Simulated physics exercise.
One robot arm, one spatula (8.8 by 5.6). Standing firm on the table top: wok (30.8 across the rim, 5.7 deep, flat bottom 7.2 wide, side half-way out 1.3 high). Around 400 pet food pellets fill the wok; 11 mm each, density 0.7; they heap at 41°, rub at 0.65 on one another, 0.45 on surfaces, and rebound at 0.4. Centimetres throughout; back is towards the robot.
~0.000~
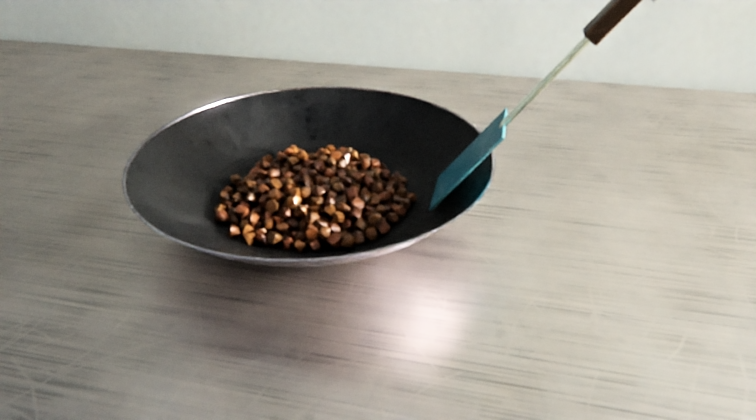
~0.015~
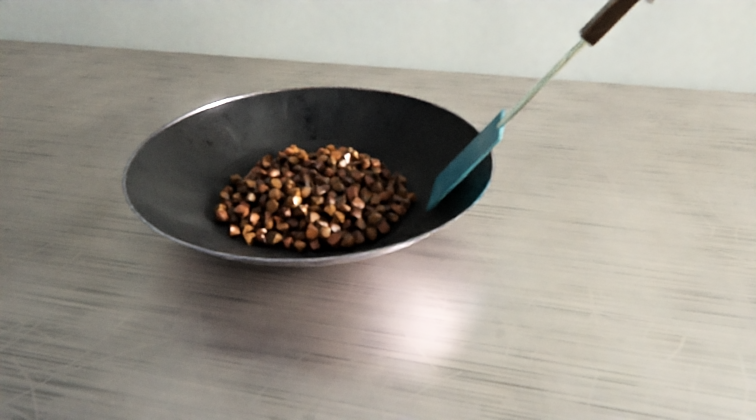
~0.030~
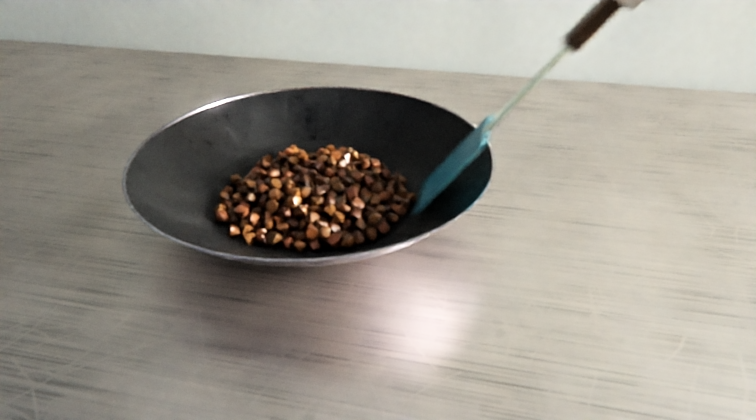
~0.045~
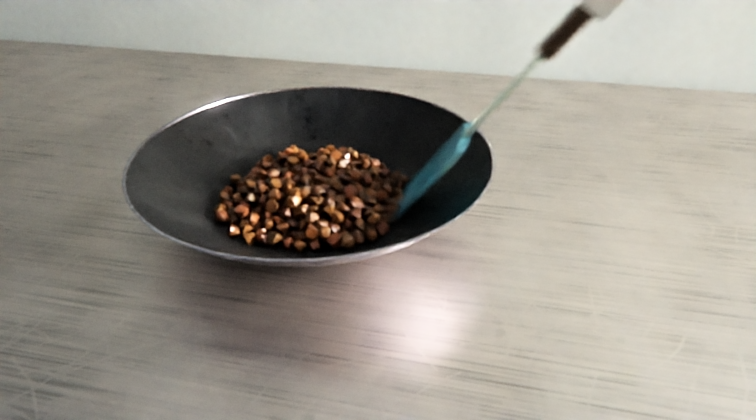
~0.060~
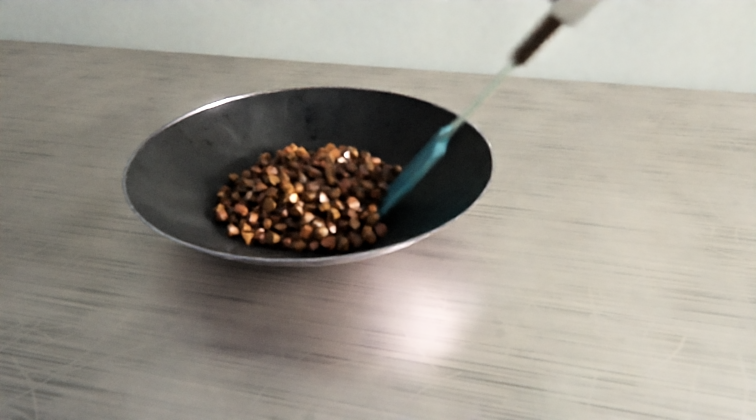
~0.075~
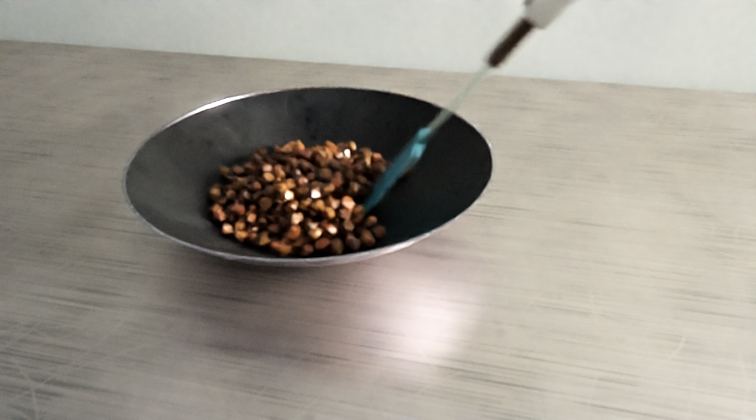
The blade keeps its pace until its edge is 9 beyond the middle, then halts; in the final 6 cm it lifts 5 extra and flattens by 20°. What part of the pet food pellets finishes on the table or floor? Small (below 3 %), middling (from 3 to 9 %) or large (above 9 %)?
Answer: Large; above 9 % of the pet food pellets finish on the table or floor.
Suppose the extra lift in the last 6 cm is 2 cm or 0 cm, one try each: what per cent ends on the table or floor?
Some 20 and 15 per cent.
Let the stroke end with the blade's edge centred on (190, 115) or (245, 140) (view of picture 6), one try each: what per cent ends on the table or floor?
About 25 and 10 per cent.
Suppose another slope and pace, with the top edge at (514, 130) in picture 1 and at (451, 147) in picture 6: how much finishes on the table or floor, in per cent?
About 5 per cent.
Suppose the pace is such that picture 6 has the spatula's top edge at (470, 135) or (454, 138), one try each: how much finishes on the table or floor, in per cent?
Some 0 and 5 per cent.
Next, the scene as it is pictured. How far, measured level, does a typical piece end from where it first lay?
Roughly 6 cm.
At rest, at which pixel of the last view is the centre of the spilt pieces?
Around (10, 171).
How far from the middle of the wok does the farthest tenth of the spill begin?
Some 55 cm.
After 0.11 s, sloping 54°, highest piece 6 above the table; 400 in the wok.
After 0.15 s, sloping 49°, highest piece 6 above the table; 400 in the wok.
After 0.37 s, sloping 34°, highest piece 15 above the table; 326 in the wok, 36 on the table or floor, 38 on the blade or in flight.
After 1.42 s, sloping 34°, highest piece 5 above the table; 326 in the wok, 74 on the table or floor.
At rest, 326 in the wok, 74 on the table or floor. That is 18 % on the table or floor.
